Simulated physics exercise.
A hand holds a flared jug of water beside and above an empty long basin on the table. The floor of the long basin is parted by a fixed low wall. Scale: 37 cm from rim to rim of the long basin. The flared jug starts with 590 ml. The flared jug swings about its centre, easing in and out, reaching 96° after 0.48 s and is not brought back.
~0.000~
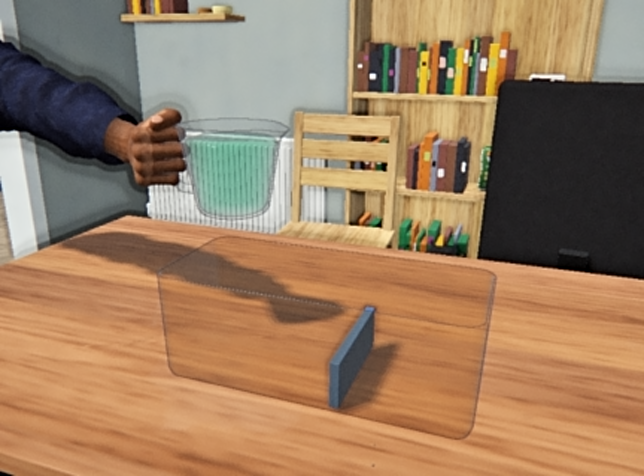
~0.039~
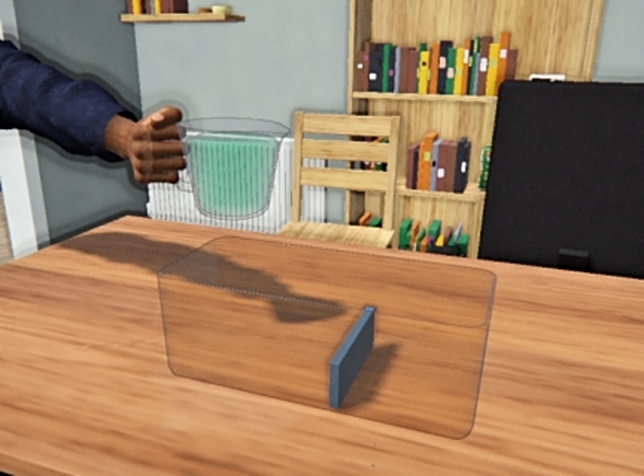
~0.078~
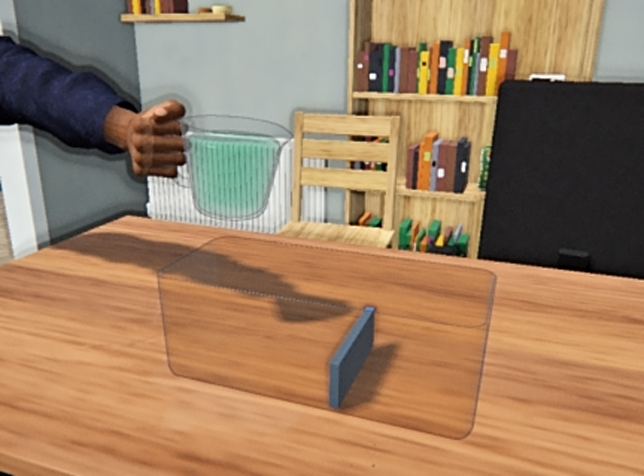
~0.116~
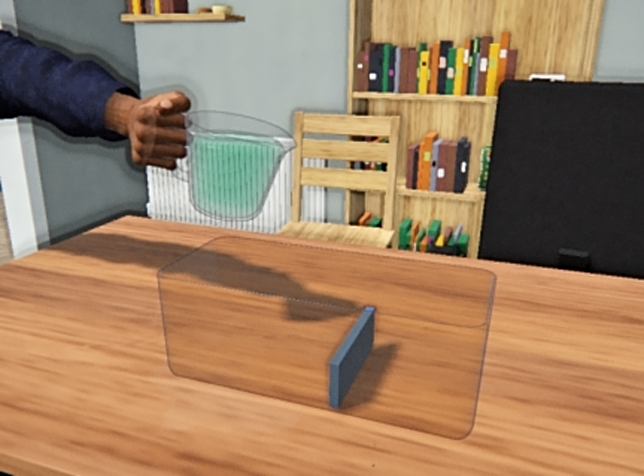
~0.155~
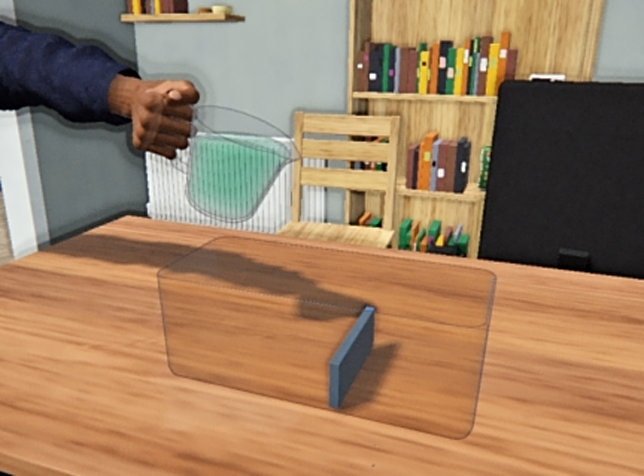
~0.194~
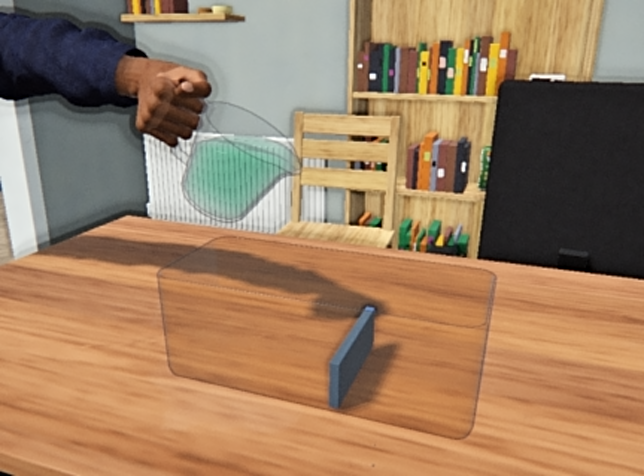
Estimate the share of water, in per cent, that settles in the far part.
Roughly 5 per cent is past the wall.
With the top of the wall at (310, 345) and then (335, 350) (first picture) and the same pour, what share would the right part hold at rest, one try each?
First 90, then 55 per cent.
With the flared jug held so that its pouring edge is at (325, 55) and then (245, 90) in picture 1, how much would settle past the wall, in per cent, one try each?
First 90, then 5 per cent.
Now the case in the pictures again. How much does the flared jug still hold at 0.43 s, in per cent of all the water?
About 42 per cent.
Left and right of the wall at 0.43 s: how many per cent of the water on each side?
Some 30 per cent left and 2 right.
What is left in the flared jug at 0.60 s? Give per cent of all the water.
About 10 per cent.
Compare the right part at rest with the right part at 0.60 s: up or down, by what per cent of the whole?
The share moves up, by some 2 per cent.
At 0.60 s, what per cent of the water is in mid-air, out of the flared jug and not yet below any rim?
About 10 per cent.
By 0.43 s the tilt is 93° and 42 per cent is still to pour, 29 is left of the wall and 2 right of it.
By 0.60 s the tilt is 96° and 10 per cent is still to pour, 76 is left of the wall and 3 right of it.
By 0.78 s the tilt is 96° and 2 per cent is still to pour, 87 is left of the wall and 4 right of it.
By 0.98 s the tilt is 96° and 0 per cent is still to pour, 92 is left of the wall and 5 right of it.
At rest 92 per cent lies left of the wall, 5 right of it and 3 outside.
